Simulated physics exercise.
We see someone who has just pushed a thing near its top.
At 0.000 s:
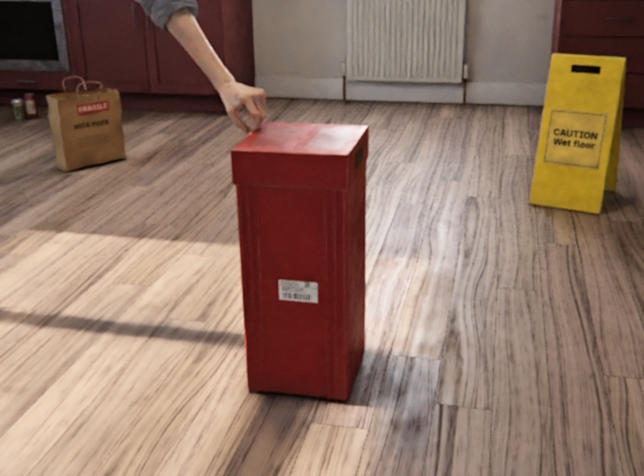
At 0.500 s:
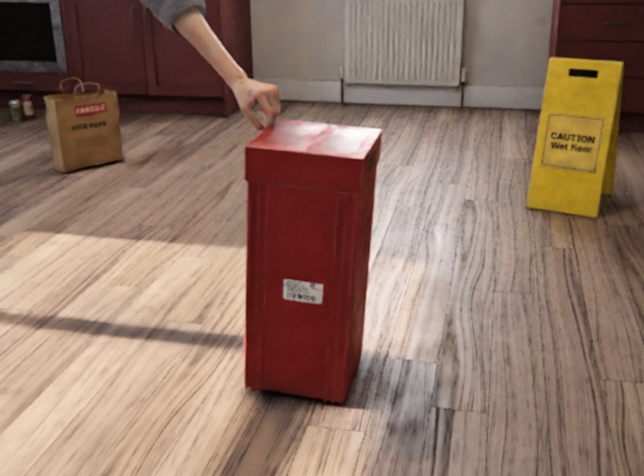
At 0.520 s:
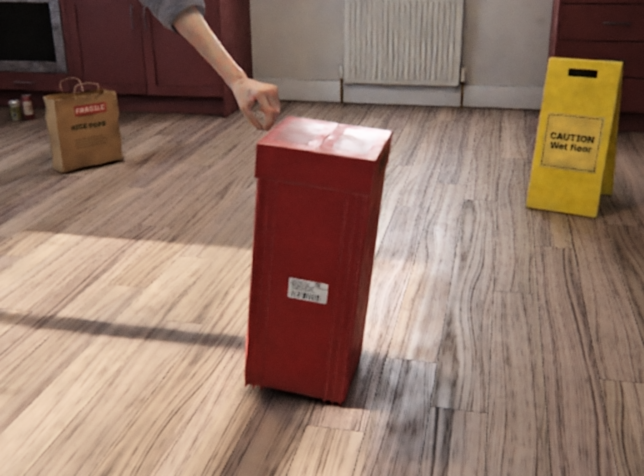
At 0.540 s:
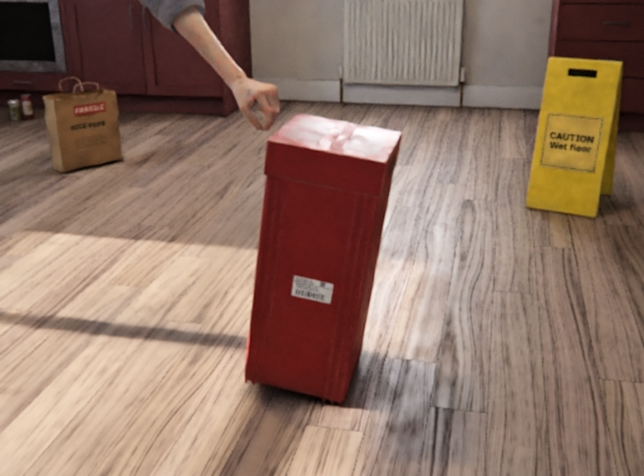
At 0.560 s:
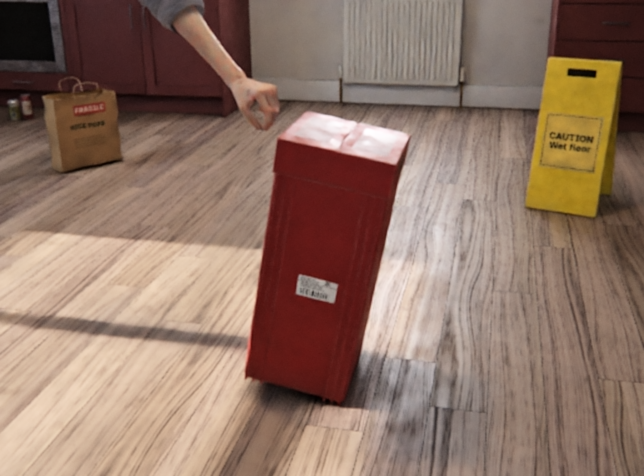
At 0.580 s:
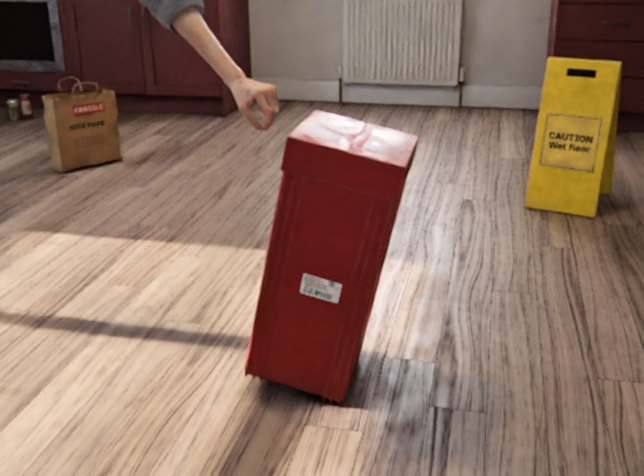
In a room with a wood floor, a hand pushes a tall red box near its top, and it leans to the right.
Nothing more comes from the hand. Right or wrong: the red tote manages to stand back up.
Wrong.
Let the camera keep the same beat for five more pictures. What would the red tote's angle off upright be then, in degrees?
At that point the tilt would be 20°.
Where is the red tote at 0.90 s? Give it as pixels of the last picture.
Its middle should be about (391, 265).
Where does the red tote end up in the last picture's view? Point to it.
You'll find it close to (476, 345).
After 0.90 s, red tote 38° off upright near (391, 264).
After 1.12 s, red tote 71° off upright near (459, 308).
In the end (2.3 s), the red tote topples, near (476, 345).
